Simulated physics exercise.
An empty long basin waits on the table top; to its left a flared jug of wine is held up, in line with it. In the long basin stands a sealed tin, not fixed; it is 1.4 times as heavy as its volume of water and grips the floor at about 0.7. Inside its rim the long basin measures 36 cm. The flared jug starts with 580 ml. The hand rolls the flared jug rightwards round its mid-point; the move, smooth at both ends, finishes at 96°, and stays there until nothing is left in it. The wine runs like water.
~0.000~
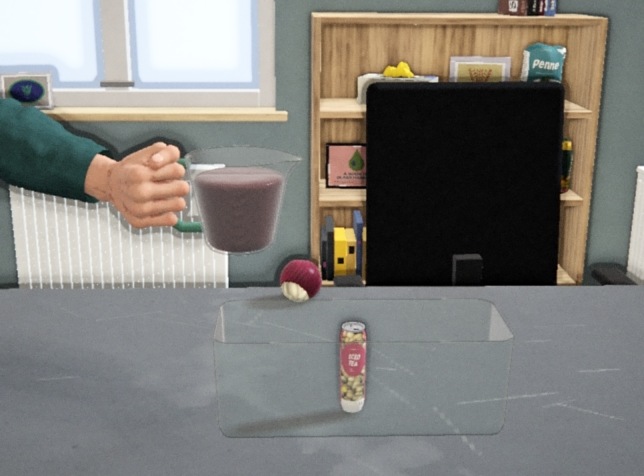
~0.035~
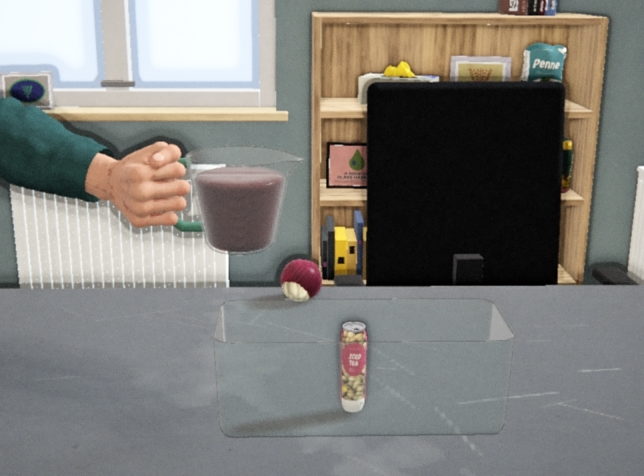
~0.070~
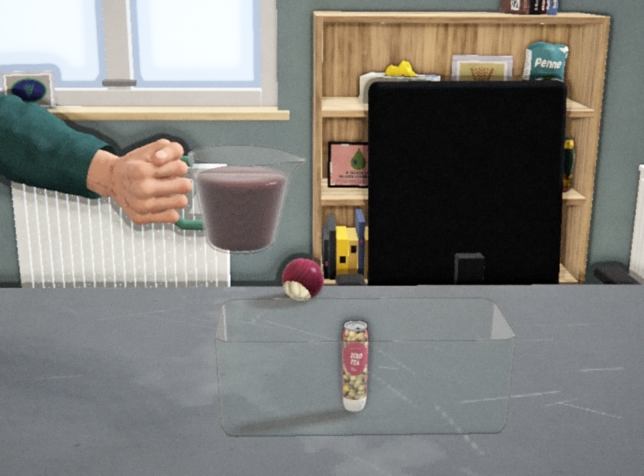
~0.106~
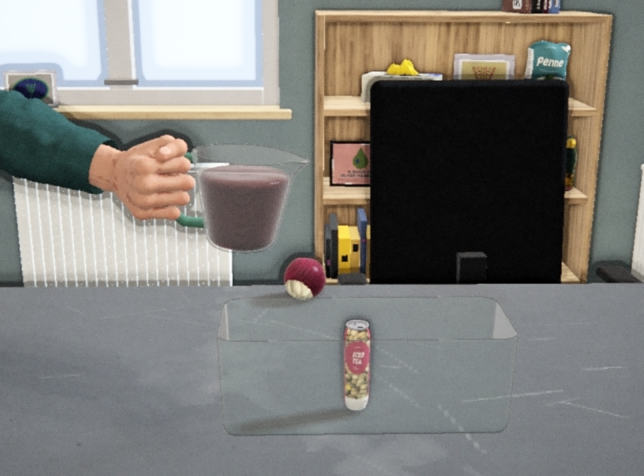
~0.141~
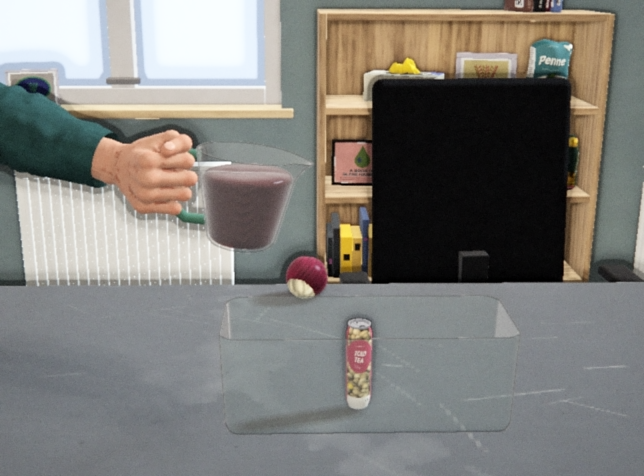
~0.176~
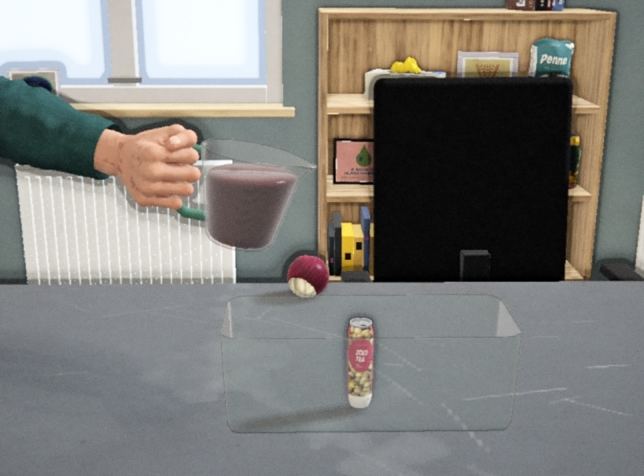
Above a grey table top, a hand slightly tilts a jug of wine to the right.
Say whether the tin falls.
The tin falls.
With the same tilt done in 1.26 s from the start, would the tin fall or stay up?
The tin stays up.
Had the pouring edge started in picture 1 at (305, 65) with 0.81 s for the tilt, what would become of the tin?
Then it keeps standing.
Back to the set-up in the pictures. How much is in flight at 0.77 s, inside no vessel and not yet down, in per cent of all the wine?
Some 22 per cent.
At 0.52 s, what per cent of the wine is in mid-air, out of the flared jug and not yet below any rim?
Near 22 in a hundred.
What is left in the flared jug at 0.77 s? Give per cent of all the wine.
About 20 per cent.
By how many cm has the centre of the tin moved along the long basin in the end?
About 7.5 cm.
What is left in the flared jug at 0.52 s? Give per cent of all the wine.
Near 76 in a hundred.
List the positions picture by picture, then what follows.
Tilt 0°; pouring edge (303, 158); surface from (193, 176) to (284, 175); the long basin's rim runs from (217, 322) to (503, 320); the tin's top is at (353, 331), in the first picture.
Tilt 0°; pouring edge (304, 158); surface from (194, 175) to (285, 175), in the second picture.
Tilt 2°; pouring edge (306, 159); surface from (196, 173) to (287, 175), in the third picture.
Tilt 4°; pouring edge (310, 160); surface from (199, 172) to (290, 175), in the fourth picture.
Tilt 7°; pouring edge (314, 162); surface from (203, 171) to (294, 174), in the fifth picture.
Tilt 11°; pouring edge (317, 166); surface from (207, 171) to (298, 174), in the sixth picture.
After 0.52 s the tilt is 68° and 76 per cent is still to pour; the tin stands where it began.
After 0.77 s the tilt is 95° and 20 per cent is still to pour; the tin stands where it began.
After 1.03 s the tilt is 96° and 2 per cent is still to pour; the tin leans 43°.
After 1.31 s the tilt is 96° and 0 per cent is still to pour; the tin lies on its side.
In the end the tin lies on its side.
